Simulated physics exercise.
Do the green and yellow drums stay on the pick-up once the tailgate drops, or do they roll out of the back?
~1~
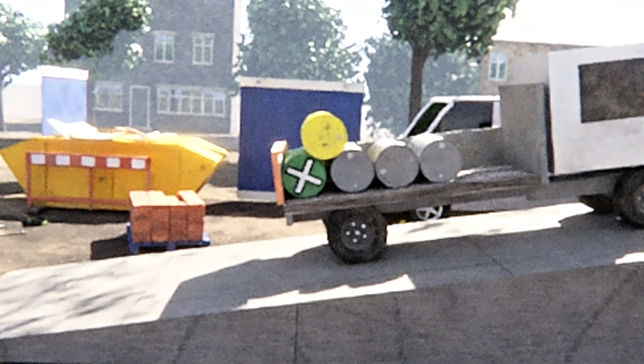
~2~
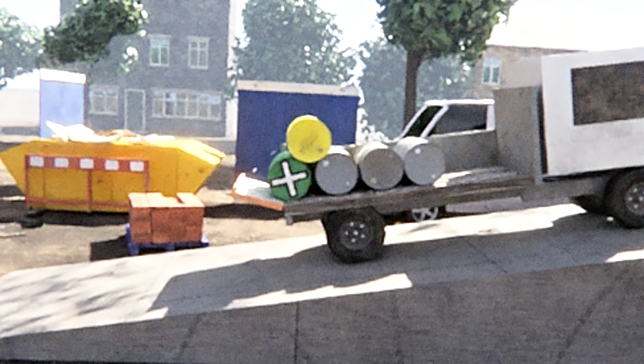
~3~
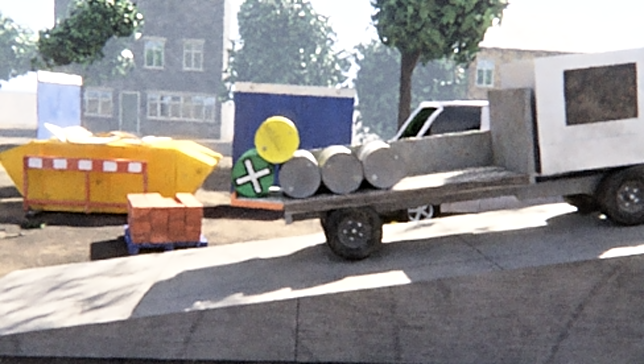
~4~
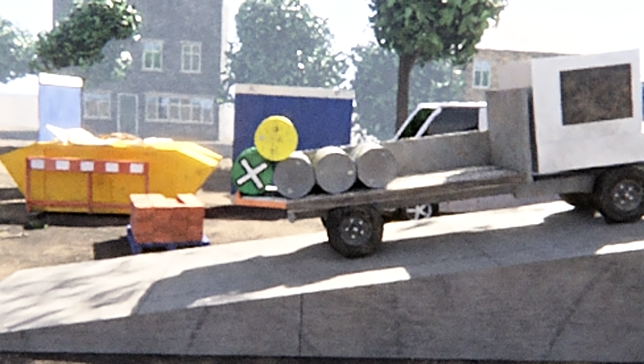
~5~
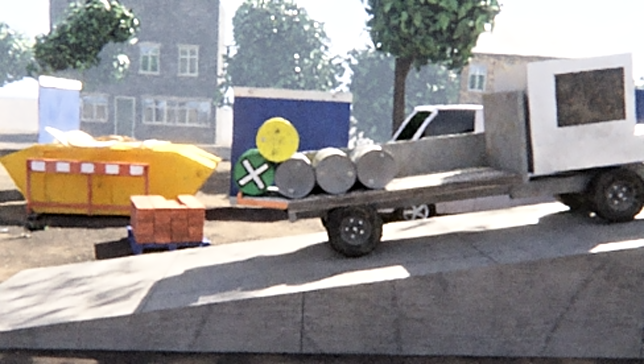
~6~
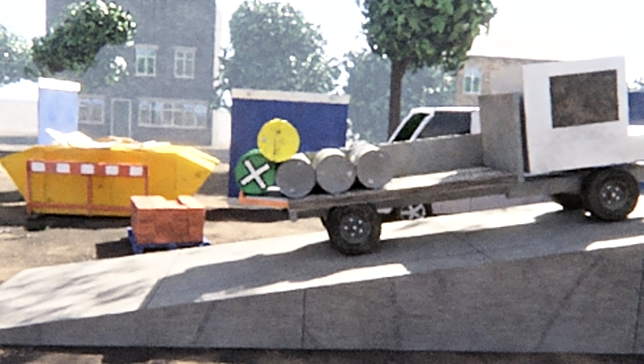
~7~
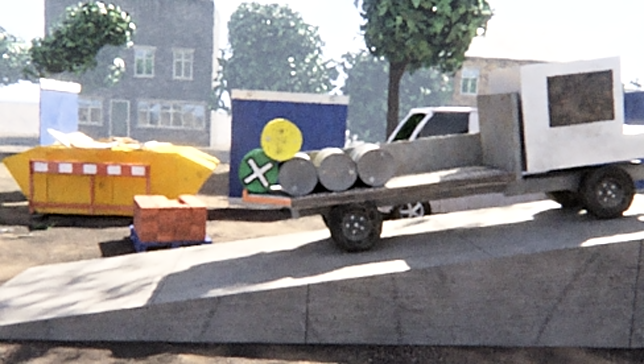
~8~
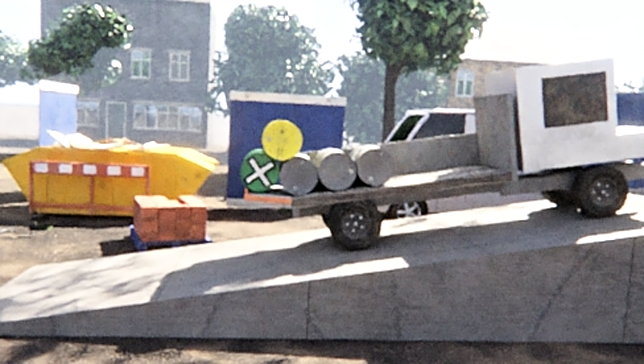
They both stay on the pick-up. The green drum comes to rest on the lowered tailgate, and the yellow one stays perched on top of the others.
Drums on a sloping pick-up bed rolling left as the tailgate drops, the green and yellow ones stopping at the back, still aboard.
